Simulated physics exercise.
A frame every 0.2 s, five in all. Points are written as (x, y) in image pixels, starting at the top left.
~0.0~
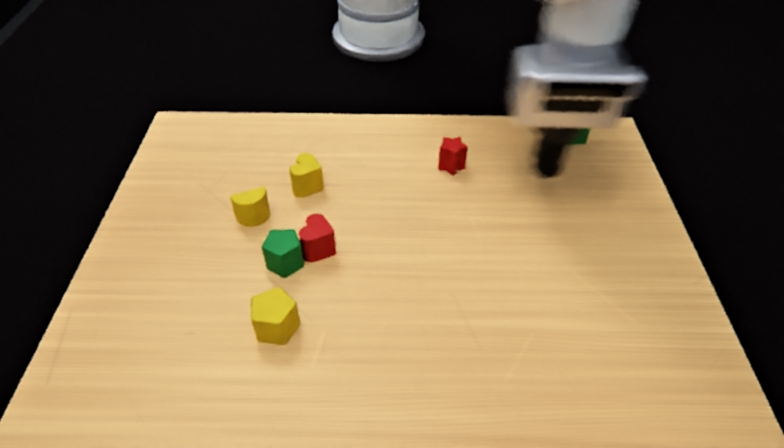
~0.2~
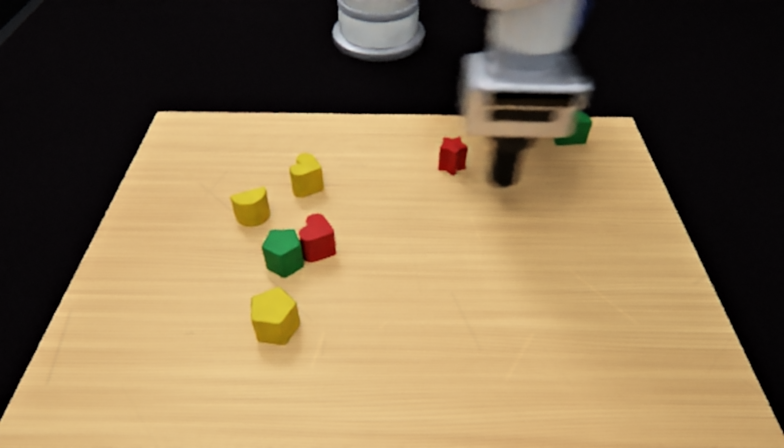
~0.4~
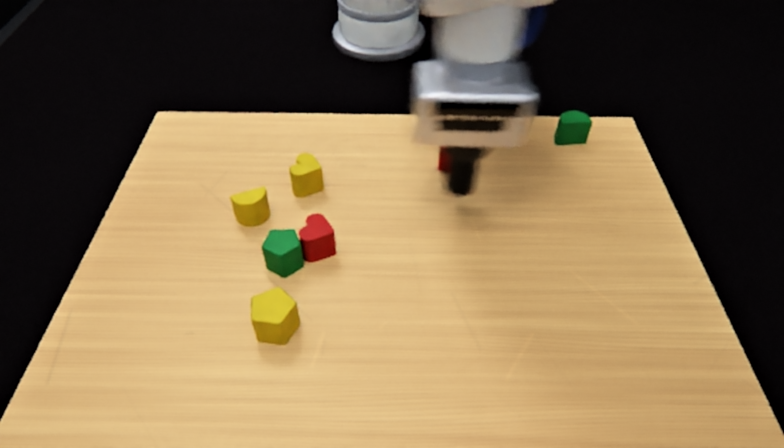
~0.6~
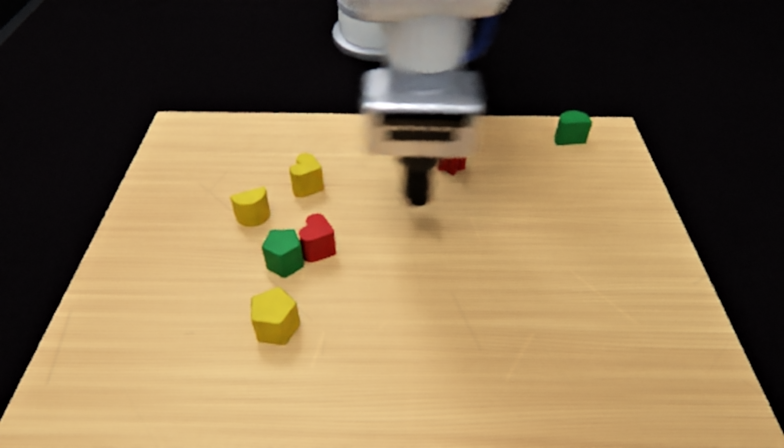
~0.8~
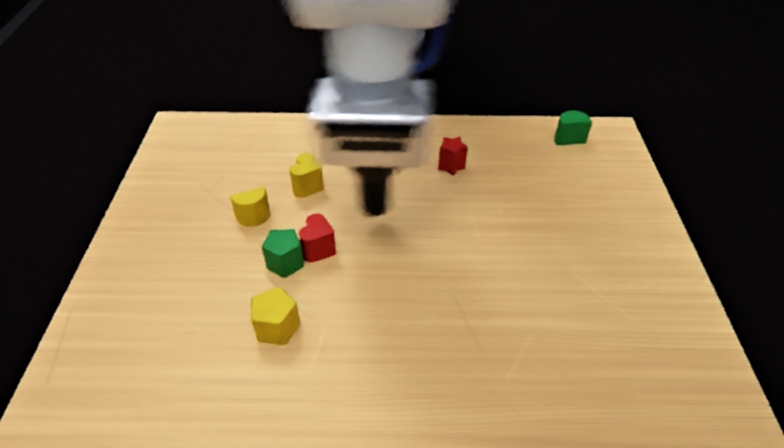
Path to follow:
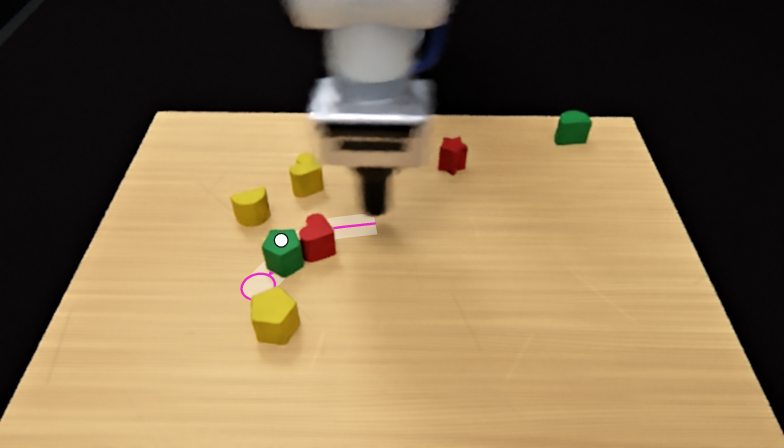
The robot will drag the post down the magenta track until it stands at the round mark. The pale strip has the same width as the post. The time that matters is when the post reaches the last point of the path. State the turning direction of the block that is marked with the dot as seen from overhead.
Spins clockwise.
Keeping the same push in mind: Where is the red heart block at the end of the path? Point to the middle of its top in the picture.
The middle of the upper face of the red heart block will lie at about (298, 255) in the picture.
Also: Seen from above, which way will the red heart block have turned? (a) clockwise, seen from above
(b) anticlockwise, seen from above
Option b.
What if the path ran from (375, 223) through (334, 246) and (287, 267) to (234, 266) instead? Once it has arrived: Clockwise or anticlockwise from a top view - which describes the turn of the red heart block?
Counter-clockwise, from overhead.
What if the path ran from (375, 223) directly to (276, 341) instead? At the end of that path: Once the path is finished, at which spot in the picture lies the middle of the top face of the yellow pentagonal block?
Final place: (233, 340).
Path on the board, from (375, 223) via (328, 229) and (291, 253), ending at (258, 287); the dot is on the green pentagonal block.
What follows on the original path. One third of the way, post (325, 214); red heart block (313, 229), turned 15° anticlockwise.
Two thirds of the way, post (288, 238); green pentagonal block (262, 252), turned 15° clockwise; red heart block (301, 249), turned 95° anticlockwise.
At the end, post (254, 271); yellow pentagonal block in place; green pentagonal block (221, 282), turned 45° clockwise; red heart block (298, 255), turned 125° anticlockwise.
